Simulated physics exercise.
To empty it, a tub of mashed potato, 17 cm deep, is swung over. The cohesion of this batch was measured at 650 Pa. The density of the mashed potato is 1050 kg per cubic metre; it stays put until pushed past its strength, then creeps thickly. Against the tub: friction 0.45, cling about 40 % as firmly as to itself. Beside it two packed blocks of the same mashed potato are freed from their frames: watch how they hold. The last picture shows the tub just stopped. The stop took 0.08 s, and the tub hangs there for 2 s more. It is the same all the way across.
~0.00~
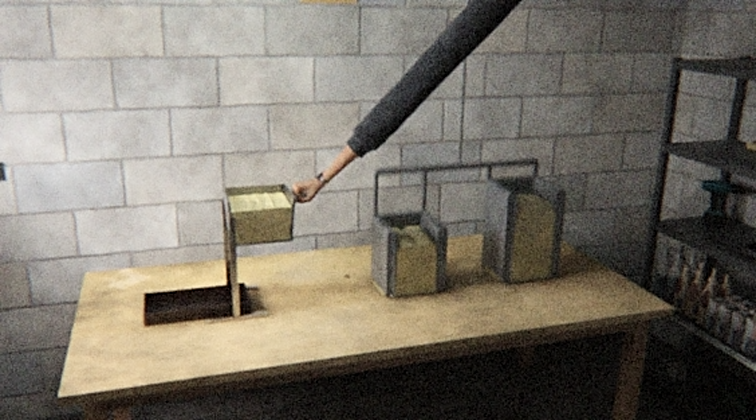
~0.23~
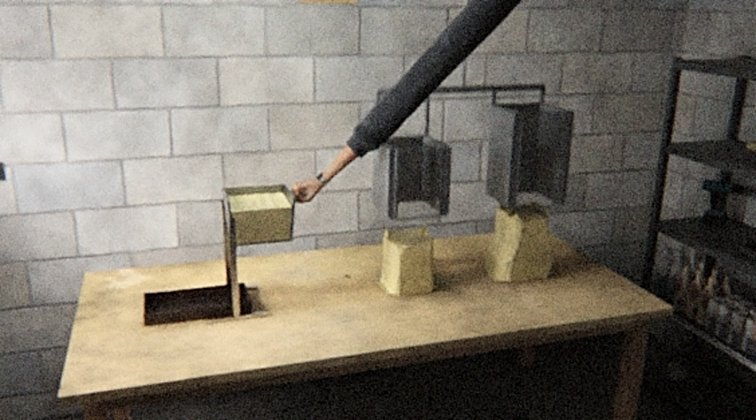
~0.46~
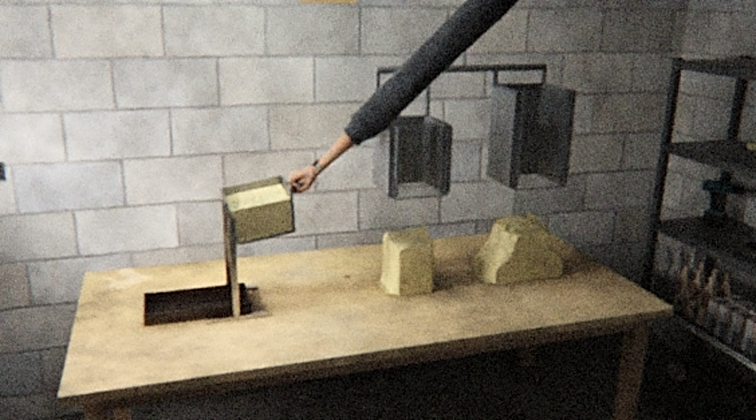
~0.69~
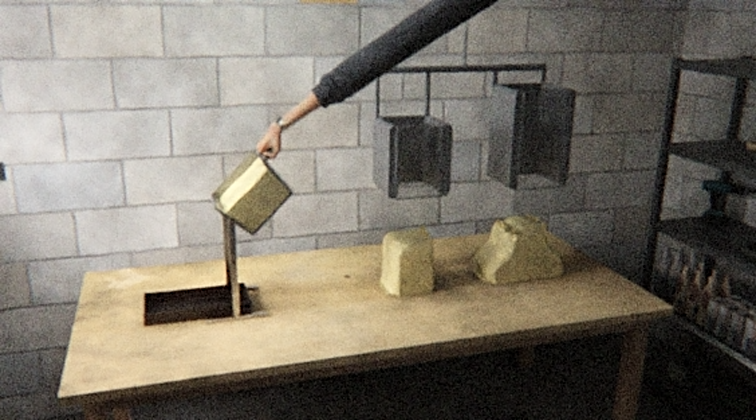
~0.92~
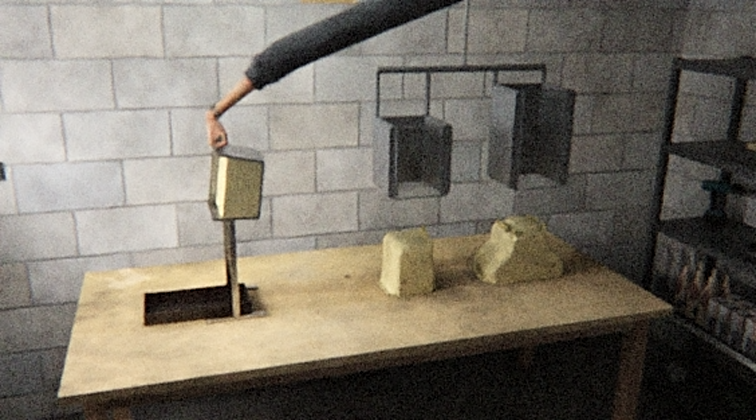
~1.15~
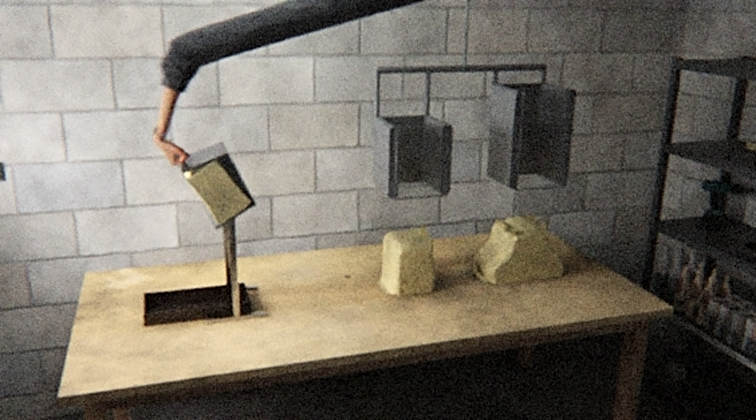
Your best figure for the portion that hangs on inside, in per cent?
The portion that hangs on inside is near 0 %.
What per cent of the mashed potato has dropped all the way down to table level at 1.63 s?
Near 100 %.
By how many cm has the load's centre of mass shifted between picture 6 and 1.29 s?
Roughly 10 cm.
After 1.29 s, the tub is at 115 degrees and holds 44 %.
After 1.46 s, the tub is at 115 degrees and holds 0 %.
After 1.63 s, the tub is at 115 degrees and holds 0 %.
After 1.80 s, the tub is at 115 degrees and holds 0 %.
After 3.15 s, the tub is at 115 degrees and holds 0 %.
